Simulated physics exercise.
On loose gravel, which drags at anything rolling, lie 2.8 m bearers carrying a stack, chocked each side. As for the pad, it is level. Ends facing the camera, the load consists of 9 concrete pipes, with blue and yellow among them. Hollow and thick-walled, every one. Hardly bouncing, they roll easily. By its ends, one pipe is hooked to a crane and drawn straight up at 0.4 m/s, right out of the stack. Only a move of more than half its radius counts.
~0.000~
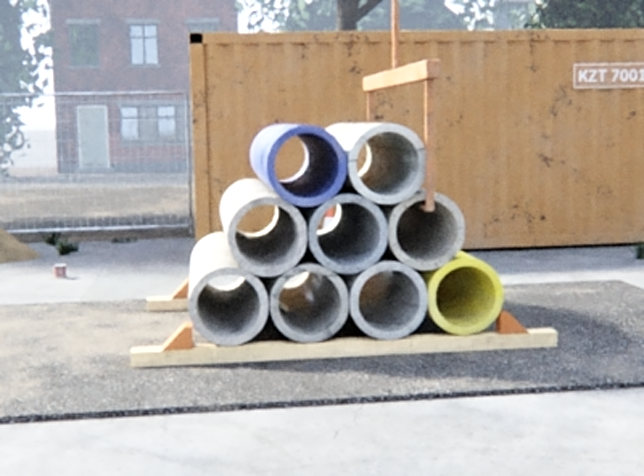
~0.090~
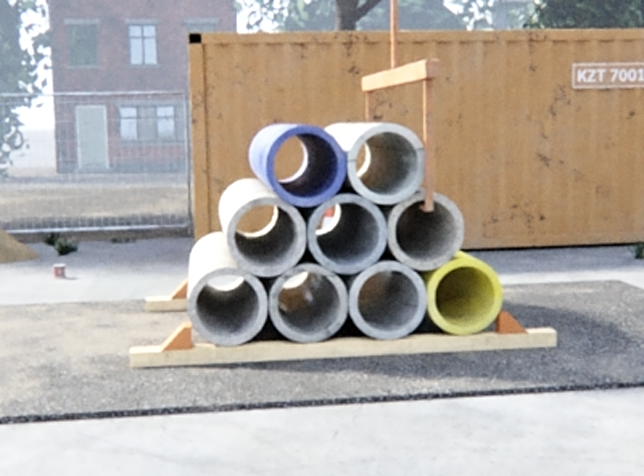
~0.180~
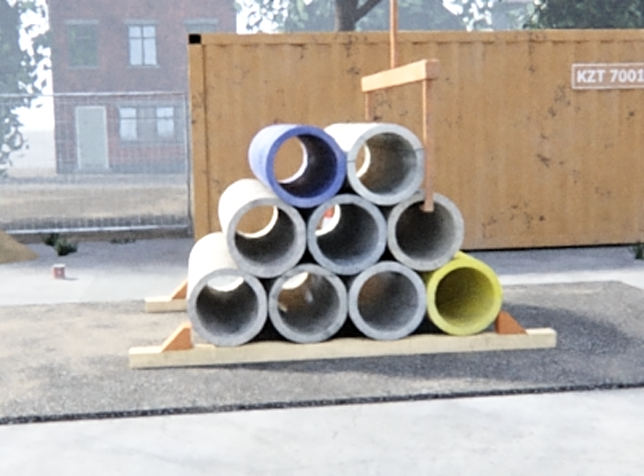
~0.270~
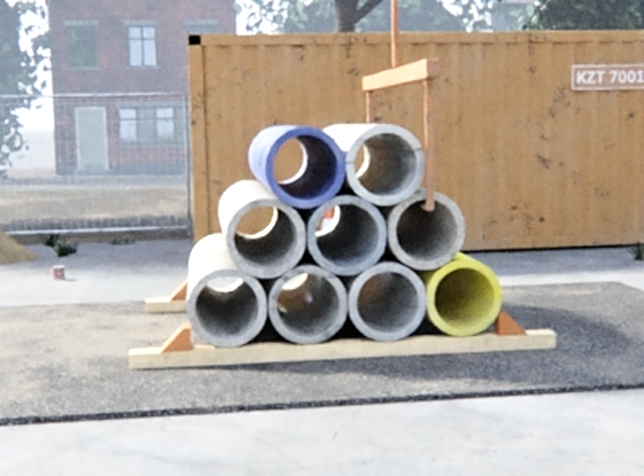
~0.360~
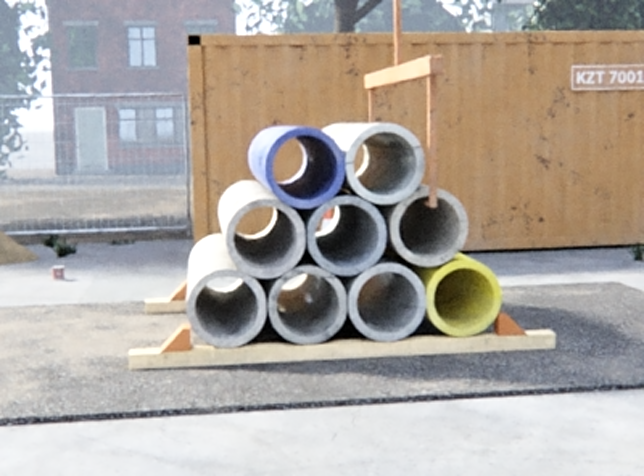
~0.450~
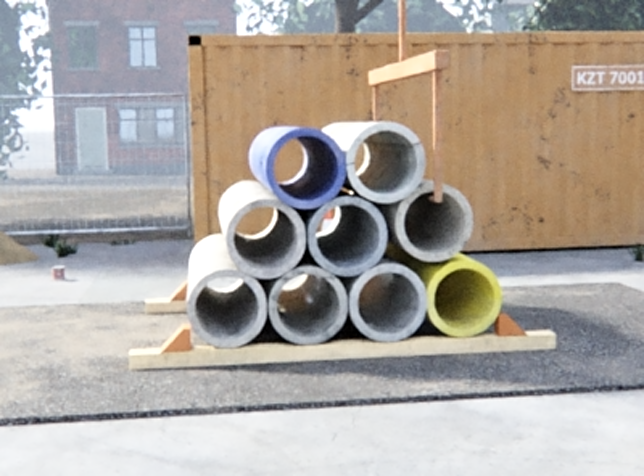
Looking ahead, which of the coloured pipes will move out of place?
Outcome - blue: Left in its spot; yellow: Left in its spot.
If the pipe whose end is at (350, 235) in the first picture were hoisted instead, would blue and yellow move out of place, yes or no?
In that case blue yes, yellow no.
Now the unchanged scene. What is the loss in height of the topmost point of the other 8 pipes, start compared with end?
0 cm.
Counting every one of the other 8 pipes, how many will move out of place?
1 of them.
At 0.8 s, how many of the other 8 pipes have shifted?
By that time, 0.
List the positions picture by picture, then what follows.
In the first frame, blue at (307, 166), yellow at (467, 297); hooked one at (428, 232); the pad is level; 4 of the 9 form the bottom row.
In the second frame, blue at (306, 166), yellow at (466, 297); hooked one at (427, 232).
In the third frame, blue at (306, 167), yellow at (465, 298); hooked one at (427, 232).
In the fourth frame, blue at (305, 167), yellow at (465, 299); hooked one at (428, 231), up 1 cm.
In the fifth frame, blue at (305, 168), yellow at (465, 299); hooked one at (430, 228), up 4 cm.
In the sixth frame, blue at (306, 168), yellow at (465, 300); hooked one at (436, 223), up 7 cm.
After 0.8 s, blue is unmoved; yellow is unmoved; 0 out of place.
At rest (2.3 s), blue is where it was; yellow is unmoved; 1 out of place.
